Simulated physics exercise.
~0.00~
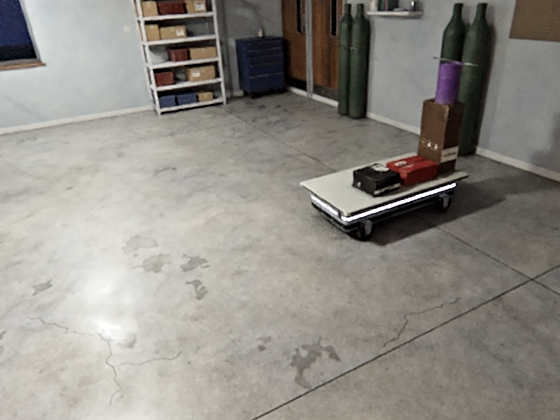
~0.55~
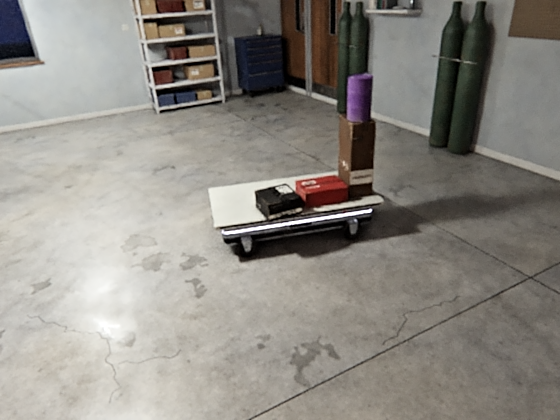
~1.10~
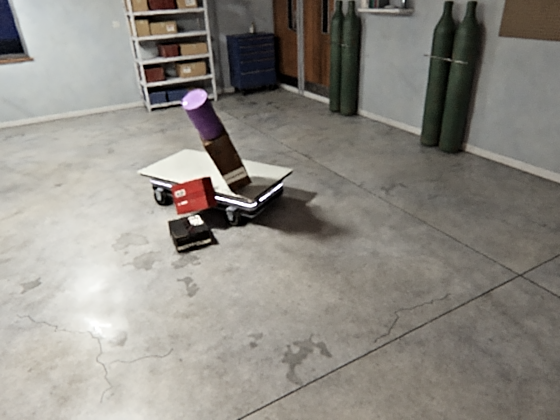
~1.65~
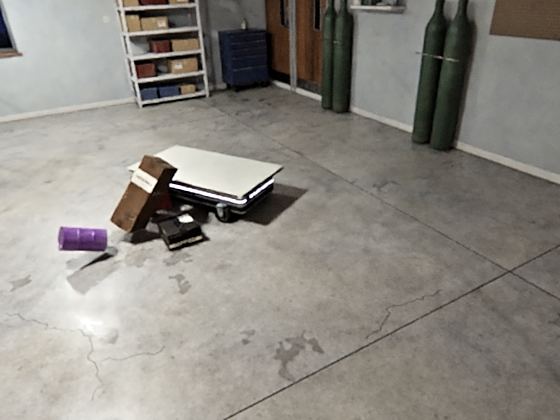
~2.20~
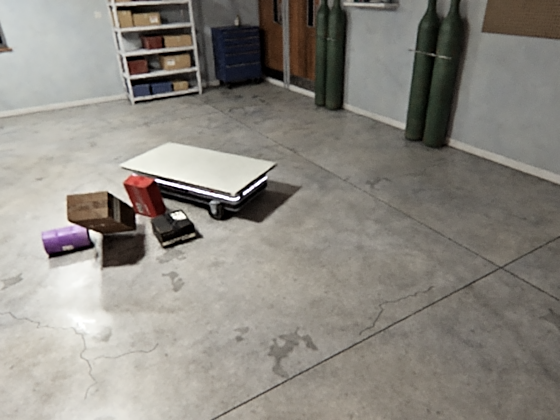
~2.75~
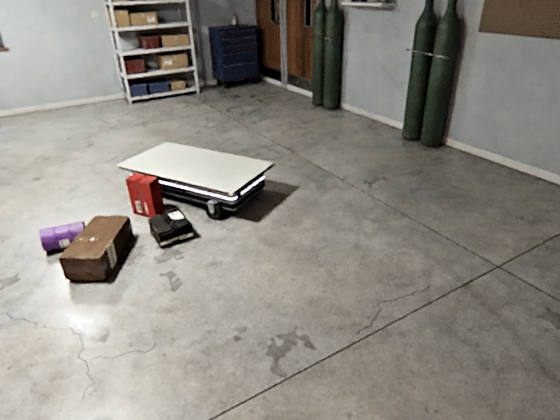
We see a flat cart carrying a red parcel, a black parcel, and a purple canister atop a brown box move left across a concrete floor and turn; the load slides and topples off, ending scattered on the floor beside the stopped, empty cart.
